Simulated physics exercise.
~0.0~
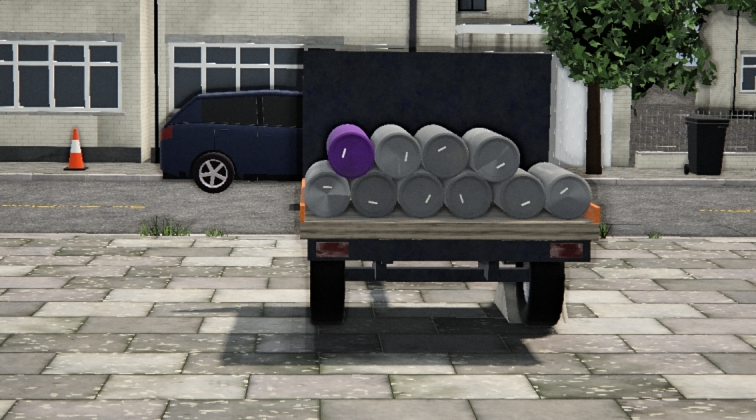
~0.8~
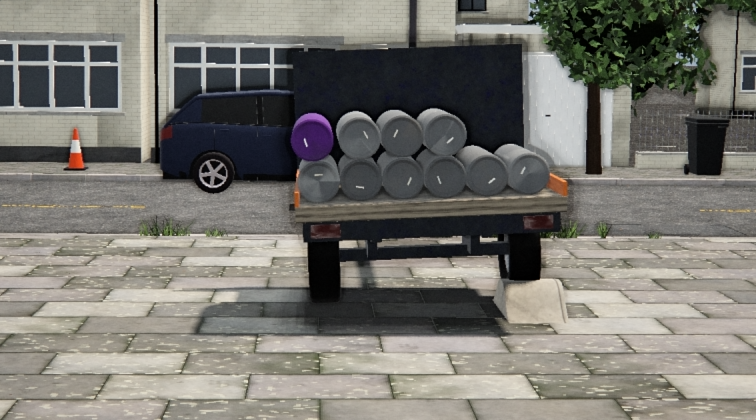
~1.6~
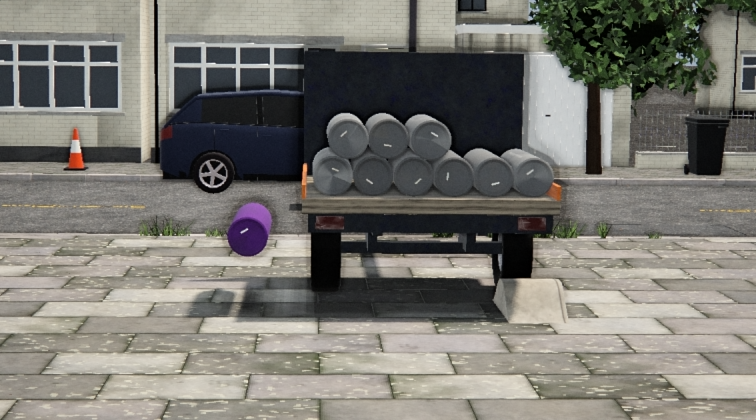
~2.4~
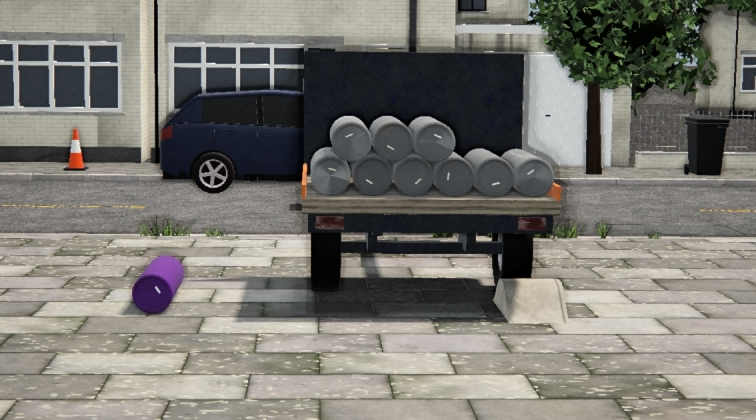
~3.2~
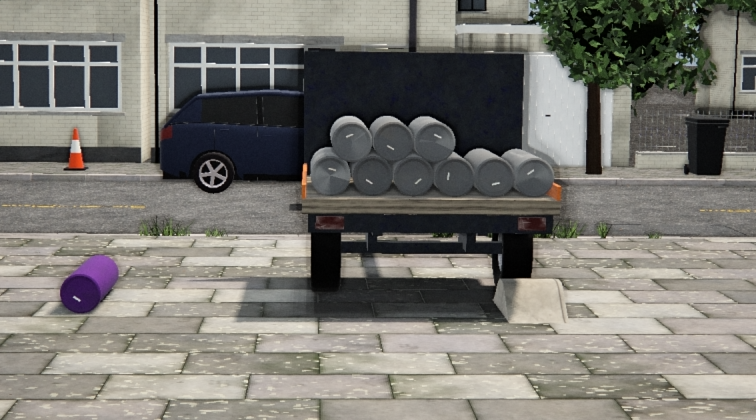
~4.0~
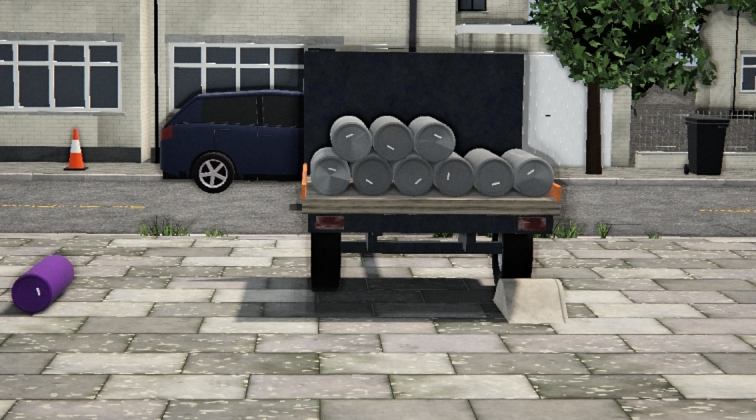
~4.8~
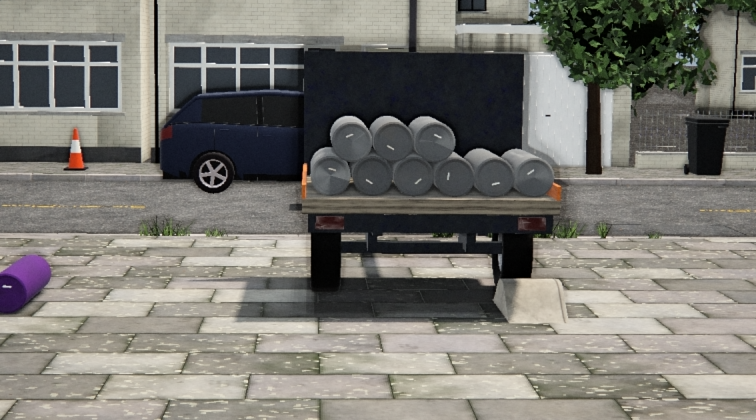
A purple cylinder tumbled off the left side of a trailer stacked with grey ones after the trailer tilted as its right wheel went over a block, then rolled left across the paving to the edge of view while the rest stayed aboard.
